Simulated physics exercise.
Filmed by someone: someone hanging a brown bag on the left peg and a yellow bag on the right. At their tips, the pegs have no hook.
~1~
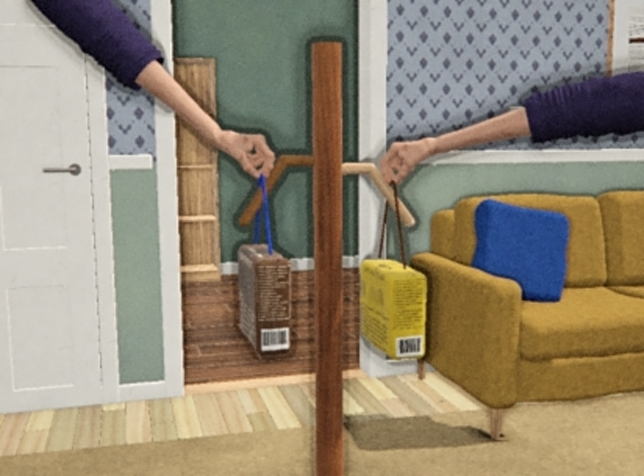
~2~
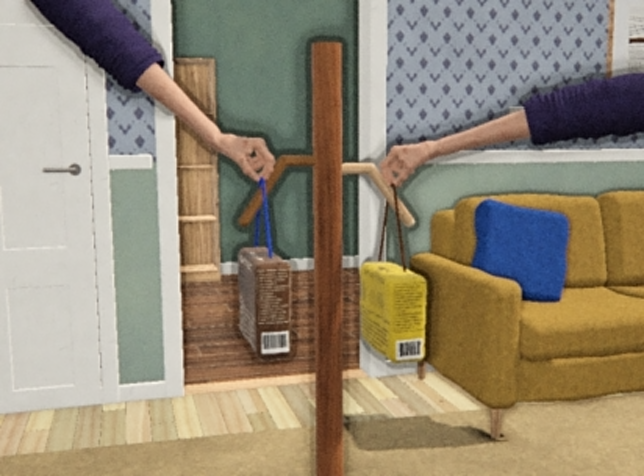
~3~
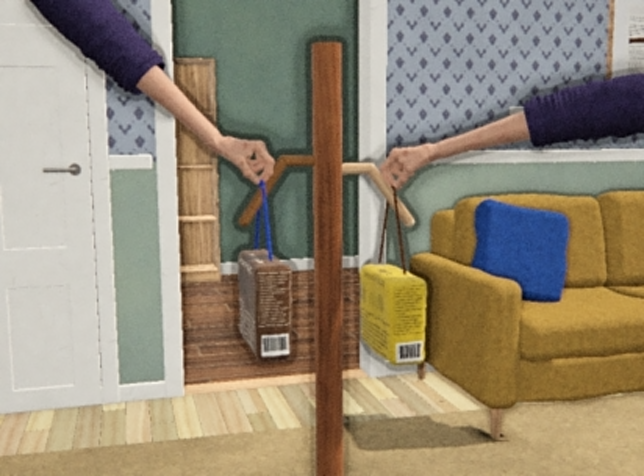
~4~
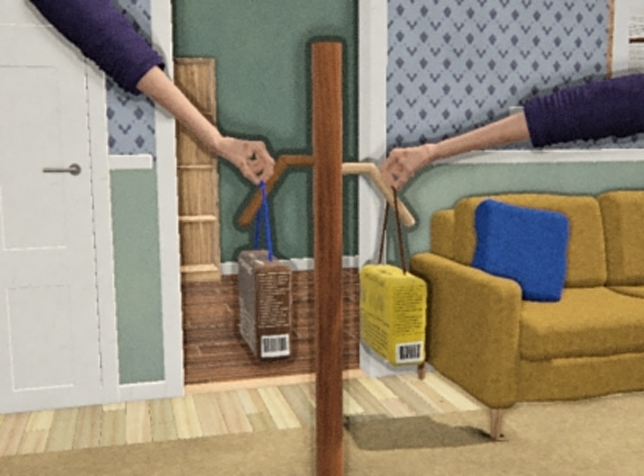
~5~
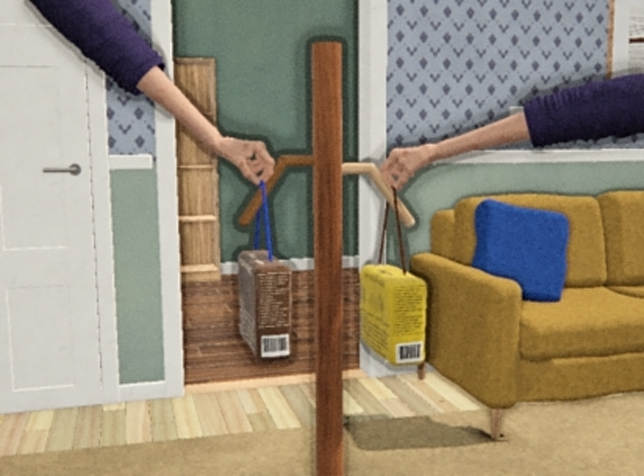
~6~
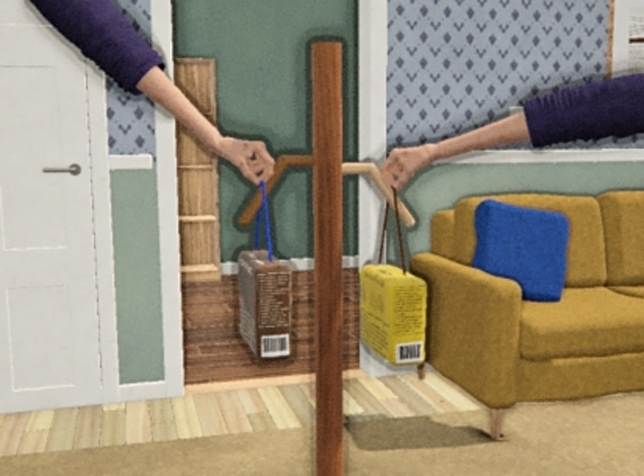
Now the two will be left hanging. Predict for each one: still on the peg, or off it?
One by one: After that the brown bag will be down, after that the yellow bag will be down.
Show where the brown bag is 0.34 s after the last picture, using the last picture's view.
At that moment it is at (267, 469).
Then, 0.34 s later than the last view, brown bag falling near (267, 468); yellow bag falling near (391, 469).
Then, 0.60 s later than the last view, brown bag on the floor; yellow bag on the floor.
Finally, brown bag on the floor; yellow bag on the floor. The brown bag drops to the floor and the yellow bag comes down.
